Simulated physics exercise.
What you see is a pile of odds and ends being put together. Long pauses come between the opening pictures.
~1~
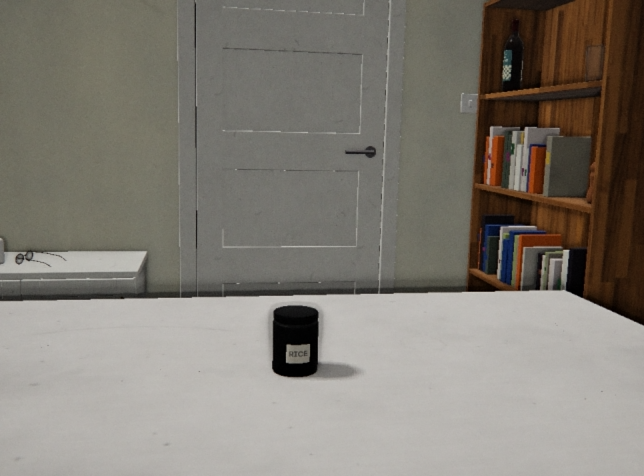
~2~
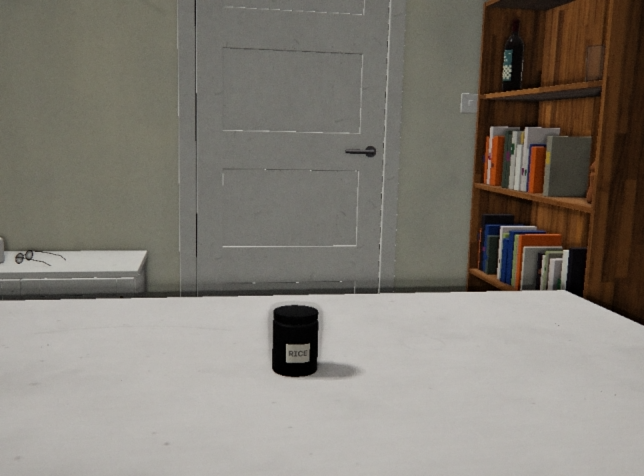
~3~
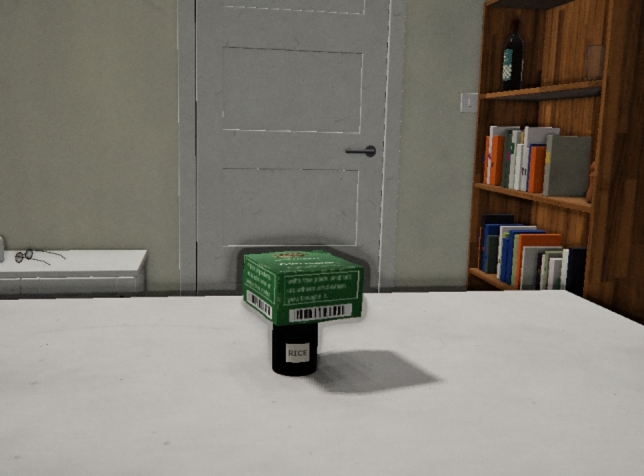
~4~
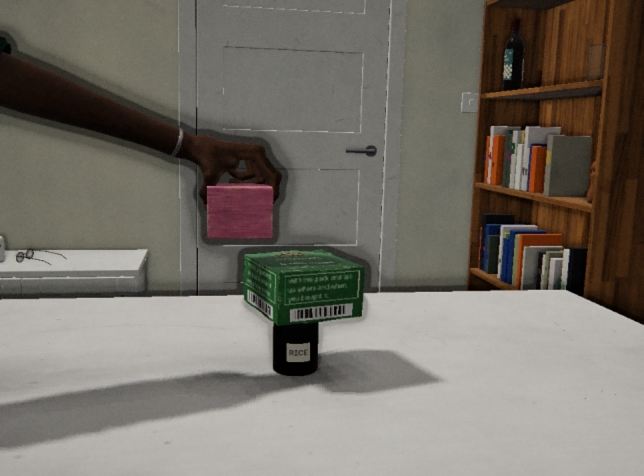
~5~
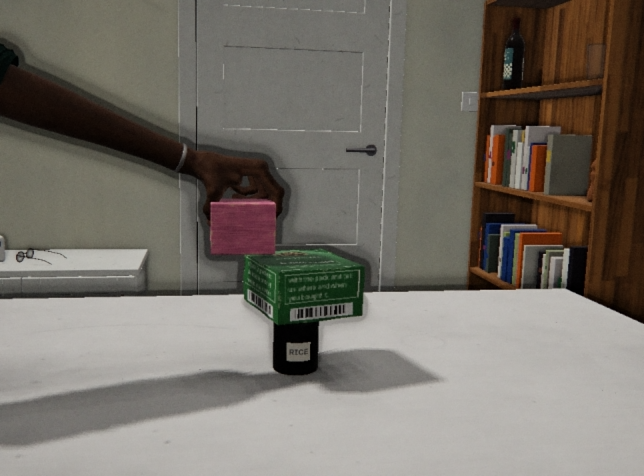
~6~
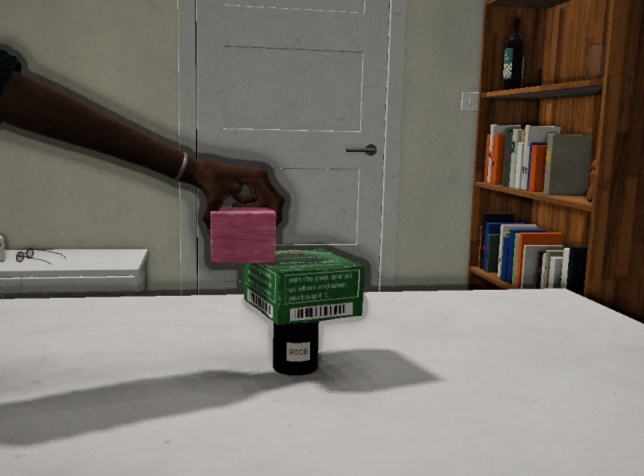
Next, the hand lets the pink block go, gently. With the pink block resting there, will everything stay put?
Unsteady.
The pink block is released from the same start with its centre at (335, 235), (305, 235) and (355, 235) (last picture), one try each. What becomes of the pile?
First the pile topples, second it remains standing, third it topples.
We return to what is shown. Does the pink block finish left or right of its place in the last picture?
Off leftwards in the picture.
Then, 0.30 s on from there, pink block now fallen.
Then, 0.40 s on from there, things are still on the move.
Then, 0.50 s on from there, as before.
Then, 1.70 s on from there, nothing new.
In the end, fallen, pink block; the other 2 unmoved. At the end, from the last picture's camera, pink block near (184, 323). The pile gives way.
